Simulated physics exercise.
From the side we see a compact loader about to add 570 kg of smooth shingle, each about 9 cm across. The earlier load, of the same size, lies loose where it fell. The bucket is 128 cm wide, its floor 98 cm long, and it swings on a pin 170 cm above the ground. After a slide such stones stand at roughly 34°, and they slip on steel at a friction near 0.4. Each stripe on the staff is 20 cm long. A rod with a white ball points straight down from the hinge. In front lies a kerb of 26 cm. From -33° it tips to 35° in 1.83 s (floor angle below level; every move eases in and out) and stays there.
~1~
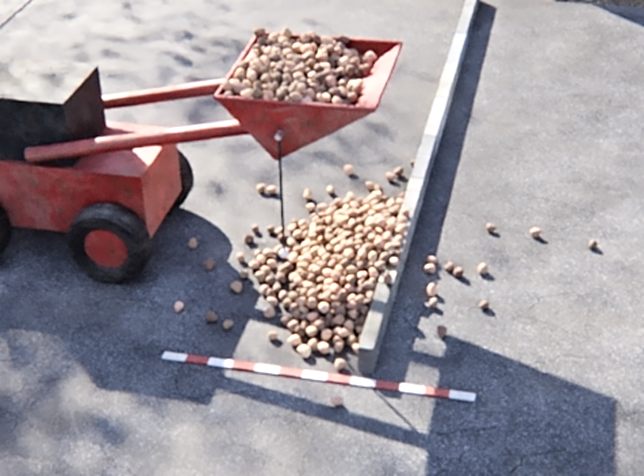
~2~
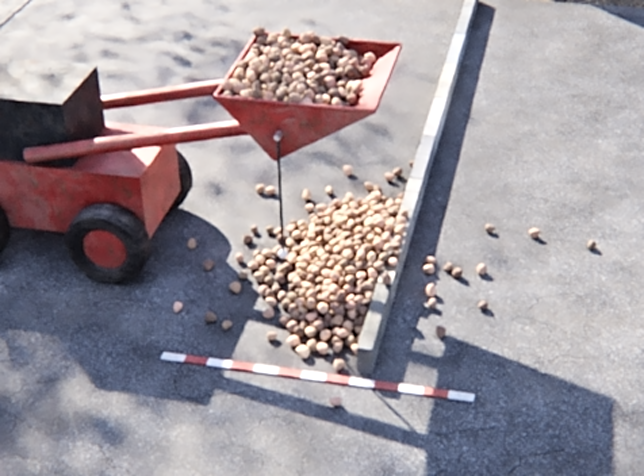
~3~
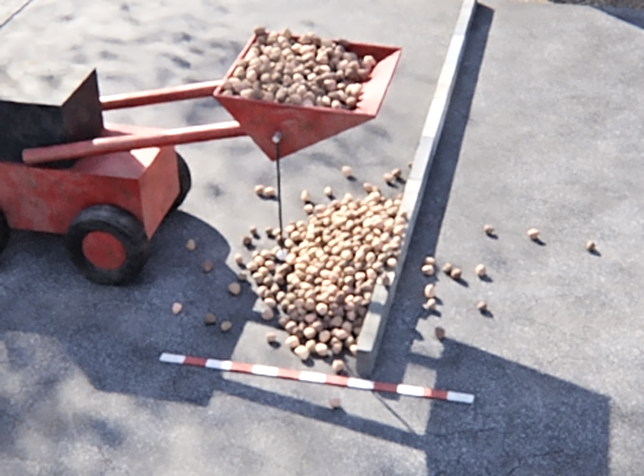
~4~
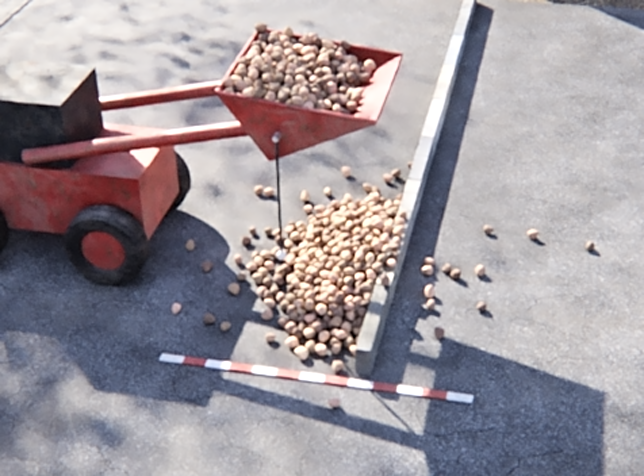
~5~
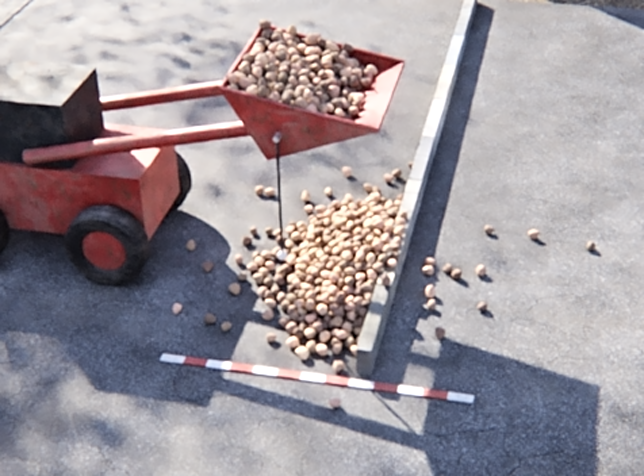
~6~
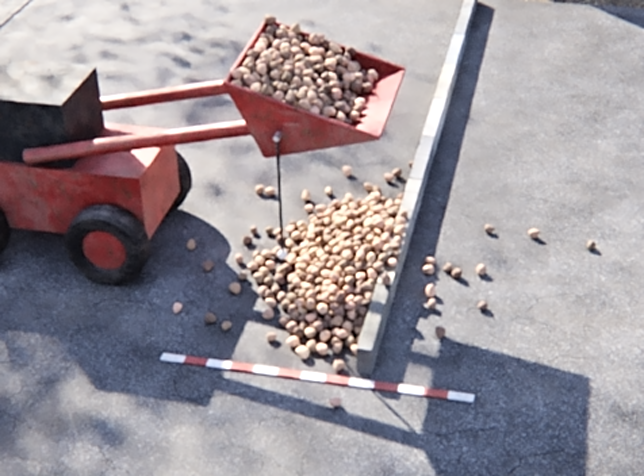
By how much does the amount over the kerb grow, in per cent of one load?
Close to 97 parts in a hundred.
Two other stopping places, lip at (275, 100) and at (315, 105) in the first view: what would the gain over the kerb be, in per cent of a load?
First some 5, then 30 per cent.
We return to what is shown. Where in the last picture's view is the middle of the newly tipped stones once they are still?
Their middle is at about (461, 276).
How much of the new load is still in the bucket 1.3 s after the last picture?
About 30 per cent.
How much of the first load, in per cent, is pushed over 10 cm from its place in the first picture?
About 0 per cent.
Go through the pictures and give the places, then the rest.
In the first picture, the bucket is at -33°, its lip at (375, 110); the top of the load is at (297, 41). The earlier load is highest near (371, 245), 34 cm above ground level, 97 % on this side of the kerb, 2 % over the kerb.
The second picture shows lip at (375, 112), floor tilted -32°, highest stones at (296, 42).
In the third picture, the bucket is at -30°, its lip at (375, 117); the top of the load is at (285, 43).
In the fourth picture, the bucket is at -26°, its lip at (376, 123); the top of the load is at (273, 46).
In the fifth picture, the bucket is at -21°, its lip at (378, 131); the top of the load is at (268, 43).
In the sixth picture, the bucket is at -16°, its lip at (379, 139); the top of the load is at (269, 40).
Then, 0.8 s after the last picture the floor is at 24°; in per cent of one load, 97 in the bucket, 100 on this side of the kerb, 2 over the kerb; the foremost stones are at (492, 268).
Then, 1.3 s after the last picture the floor is at 35°; in per cent of one load, 32 in the bucket, 124 on this side of the kerb, 43 over the kerb; the foremost stones are at (496, 264).
Then, 1.7 s after the last picture the floor is at 35°; in per cent of one load, 4 in the bucket, 114 on this side of the kerb, 82 over the kerb; the foremost stones are at (546, 269).
Then, 4.5 s after the last picture the floor is at 35°; in per cent of one load, 0 in the bucket, 101 on this side of the kerb, 99 over the kerb; the foremost stones are at (639, 297). Net gain over the kerb, 97.
